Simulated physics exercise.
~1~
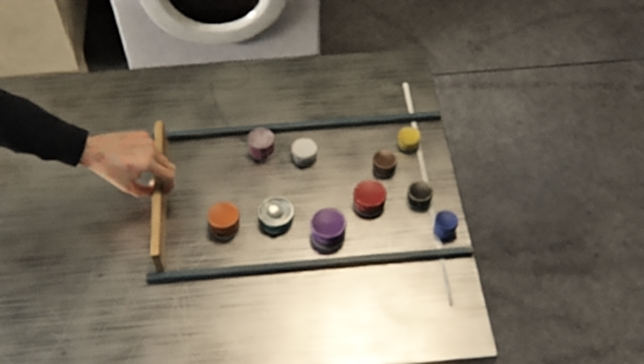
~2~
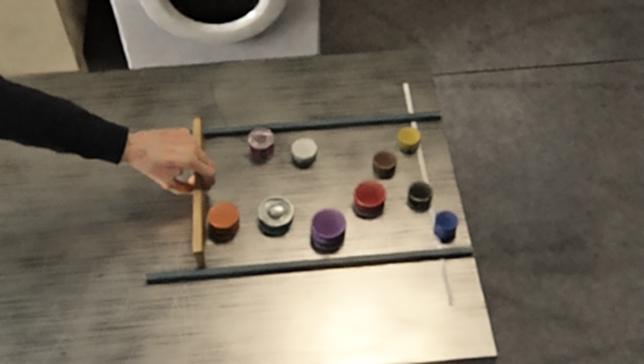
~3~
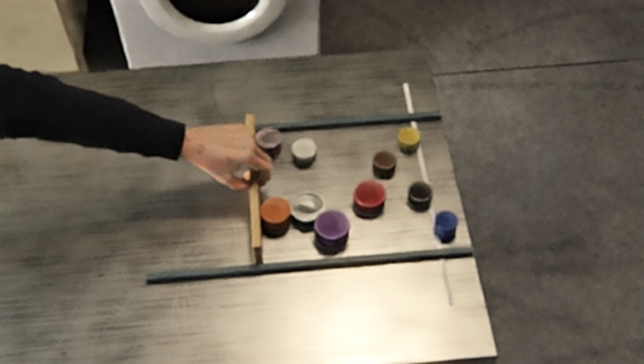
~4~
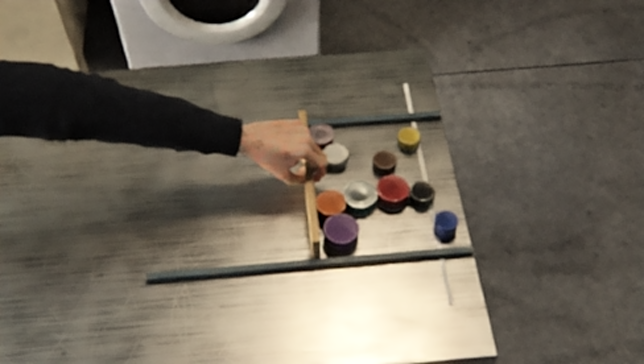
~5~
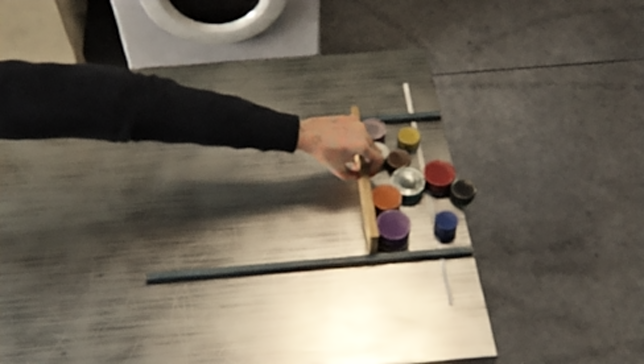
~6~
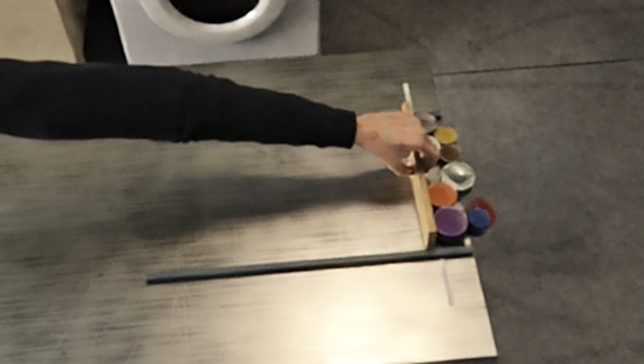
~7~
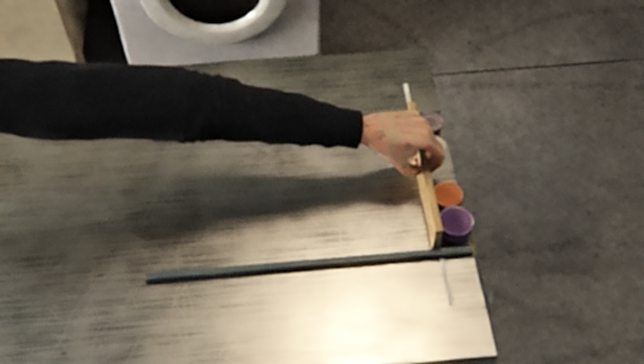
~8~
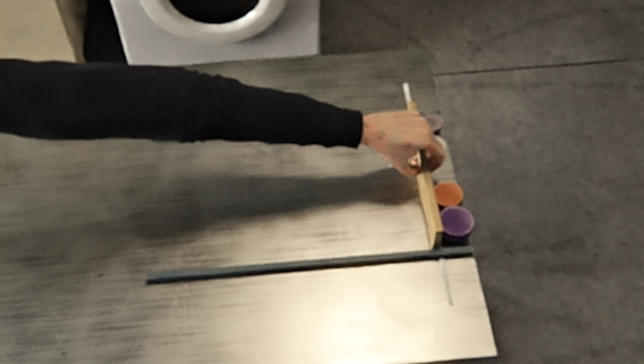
Hand sliding a wooden board rightward along a channel, sweeping small colourful pots together and pushing most off the table's end.
